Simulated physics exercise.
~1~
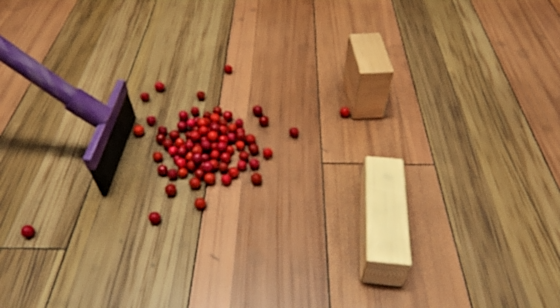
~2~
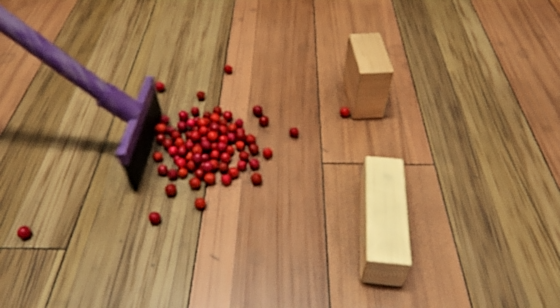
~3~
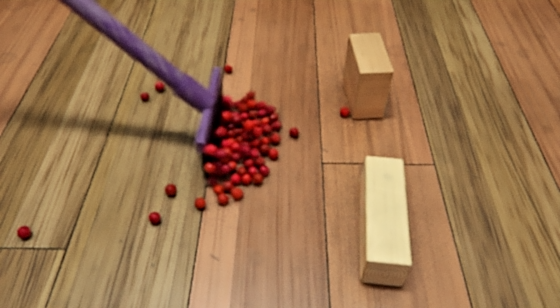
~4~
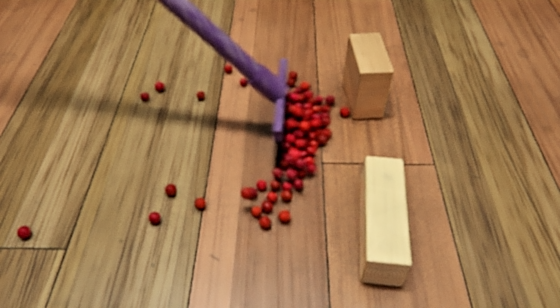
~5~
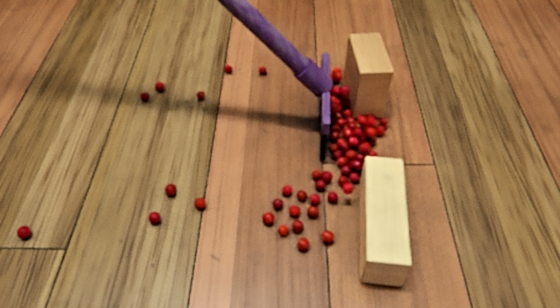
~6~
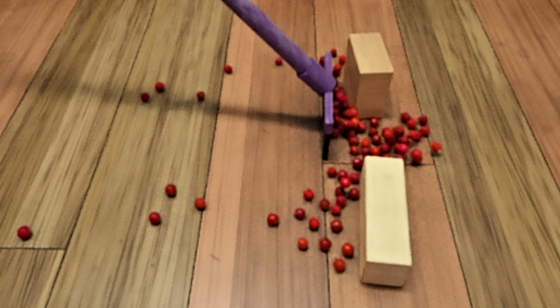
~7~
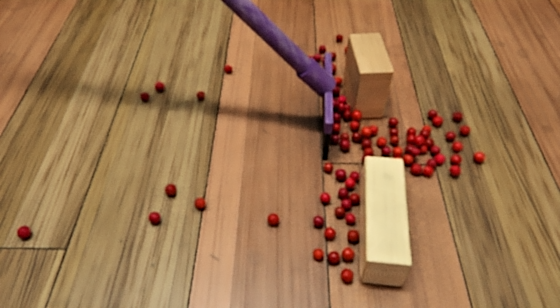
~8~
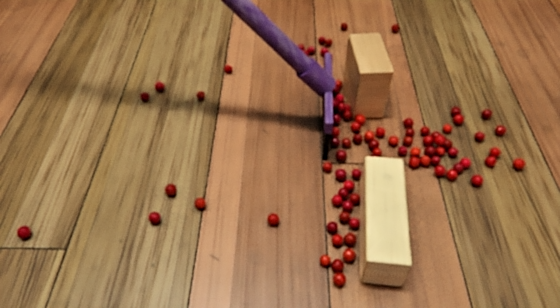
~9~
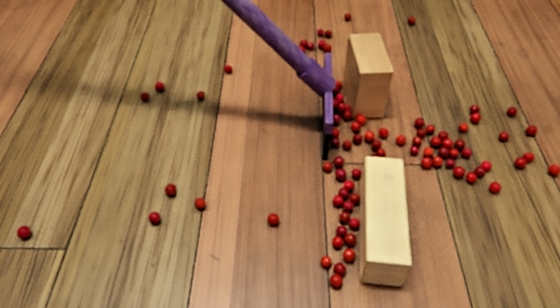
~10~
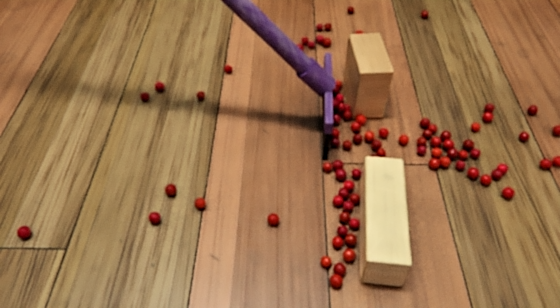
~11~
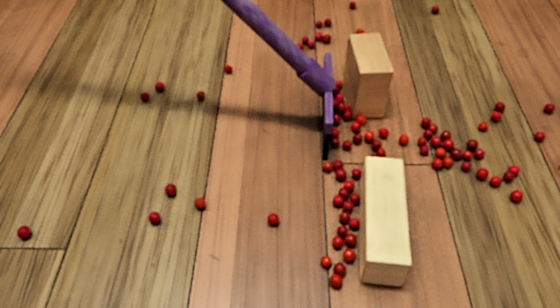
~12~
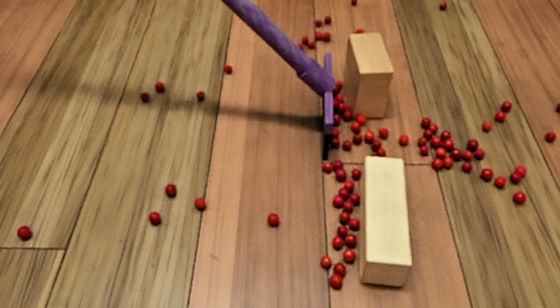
The clip opens on a wooden plank floor with a loose pile of red cranberries, a purple squeegee to its left and two pale wooden blocks standing apart on the right. The squeegee moves right, meets the pile and pushes most of it along, leaving a few strays behind. It presses the berries up to the blocks and stops just short of them. Many spill through the gap and scatter to the right, while a few roll round the far block. At the end the squeegee rests still, with many berries held in front of the blocks and others spread beyond them.
